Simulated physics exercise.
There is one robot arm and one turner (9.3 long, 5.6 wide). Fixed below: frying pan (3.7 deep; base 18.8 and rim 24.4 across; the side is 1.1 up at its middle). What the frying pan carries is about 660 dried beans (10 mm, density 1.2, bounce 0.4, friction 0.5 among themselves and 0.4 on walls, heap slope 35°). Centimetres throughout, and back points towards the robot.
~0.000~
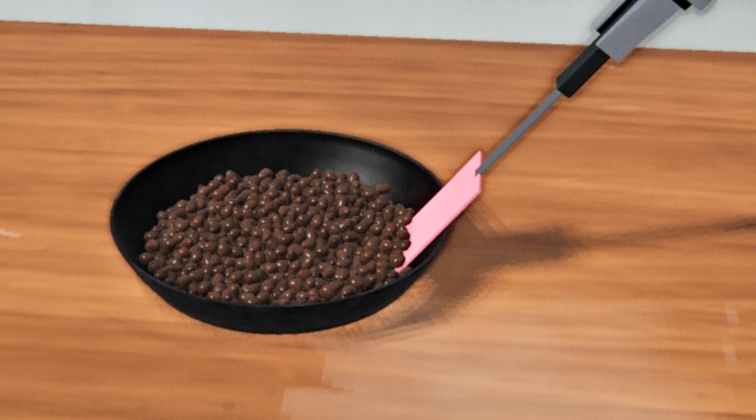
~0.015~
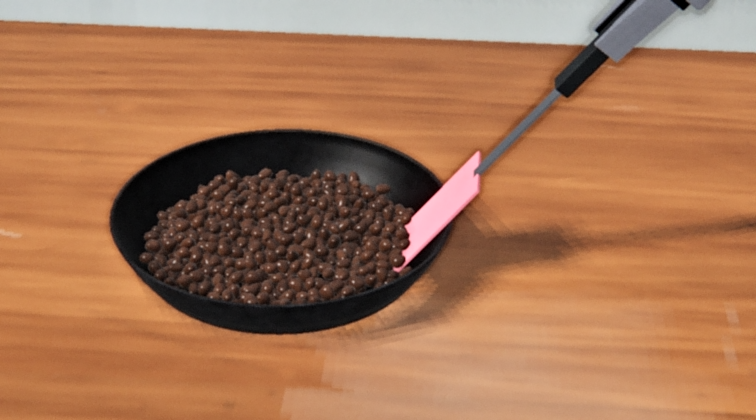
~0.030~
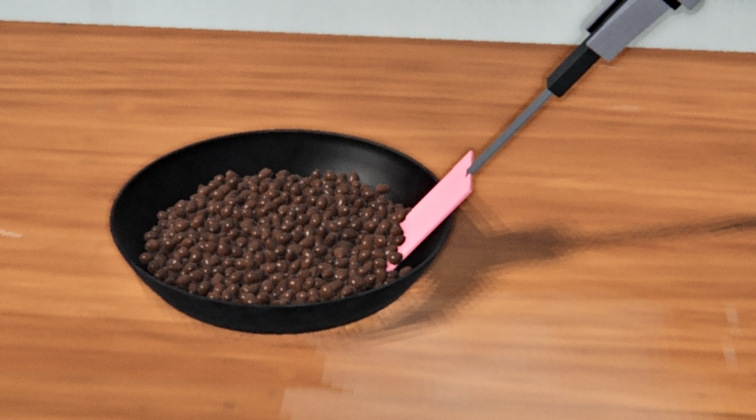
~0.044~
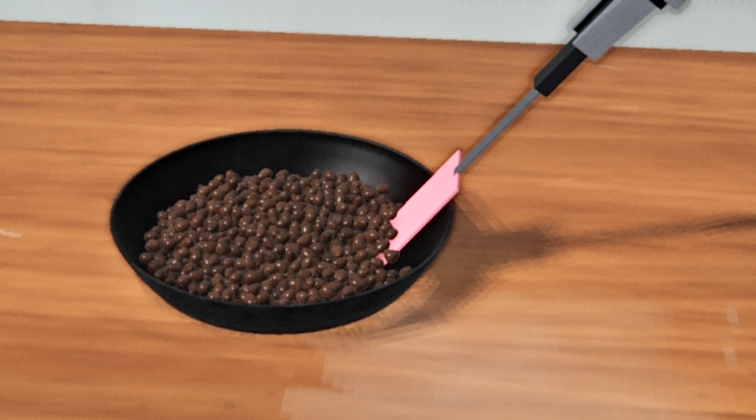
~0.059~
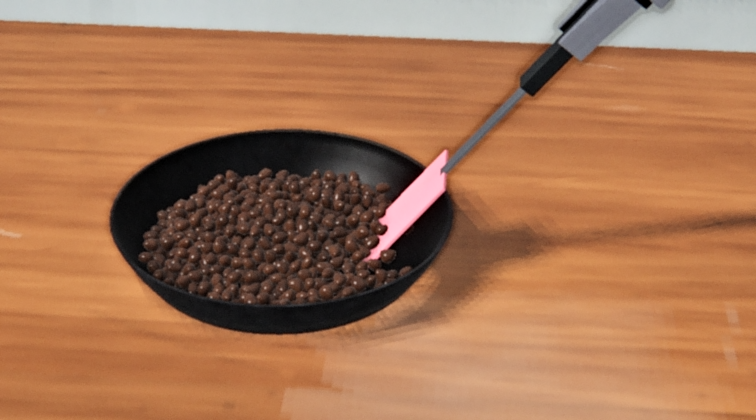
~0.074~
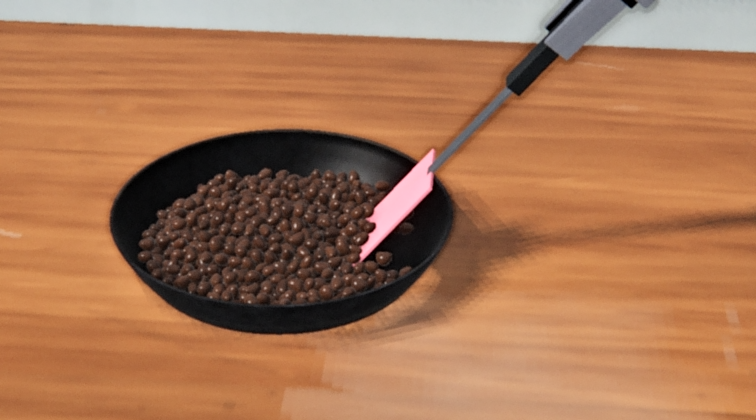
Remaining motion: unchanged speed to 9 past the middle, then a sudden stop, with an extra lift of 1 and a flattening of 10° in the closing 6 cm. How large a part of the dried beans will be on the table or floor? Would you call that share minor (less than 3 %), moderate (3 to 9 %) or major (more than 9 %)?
I would call it moderate.
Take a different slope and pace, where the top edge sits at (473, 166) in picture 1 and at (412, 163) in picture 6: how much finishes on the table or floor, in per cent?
I'd put it at roughly 10 per cent.
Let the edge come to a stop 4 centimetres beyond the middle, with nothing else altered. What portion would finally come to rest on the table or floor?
In that case about 0 percent ends on the table or floor.
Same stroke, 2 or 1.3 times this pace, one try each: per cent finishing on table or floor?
About 20 and 10 per cent.
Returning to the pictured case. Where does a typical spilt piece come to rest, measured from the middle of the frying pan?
About 16 cm out from the centre.
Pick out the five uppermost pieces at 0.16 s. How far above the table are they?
About 4 cm.
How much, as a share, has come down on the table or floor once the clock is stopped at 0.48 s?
Roughly 6 per cent.
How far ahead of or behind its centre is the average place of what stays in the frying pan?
The balance point is about 3.5 cm ahead.
By 0.16 s, sloping 52°, highest piece 4 above the table; 655 in the frying pan.
By 0.24 s, sloping 48°, highest piece 5 above the table; 655 in the frying pan.
By 0.48 s, sloping 42°, highest piece 5 above the table; 617 in the frying pan, 38 on the table or floor.
By 1.53 s, sloping 42°, highest piece 5 above the table; 616 in the frying pan, 39 on the table or floor.
Final count, 616 in the frying pan, 39 on the table or floor. That is 6 % on the table or floor.
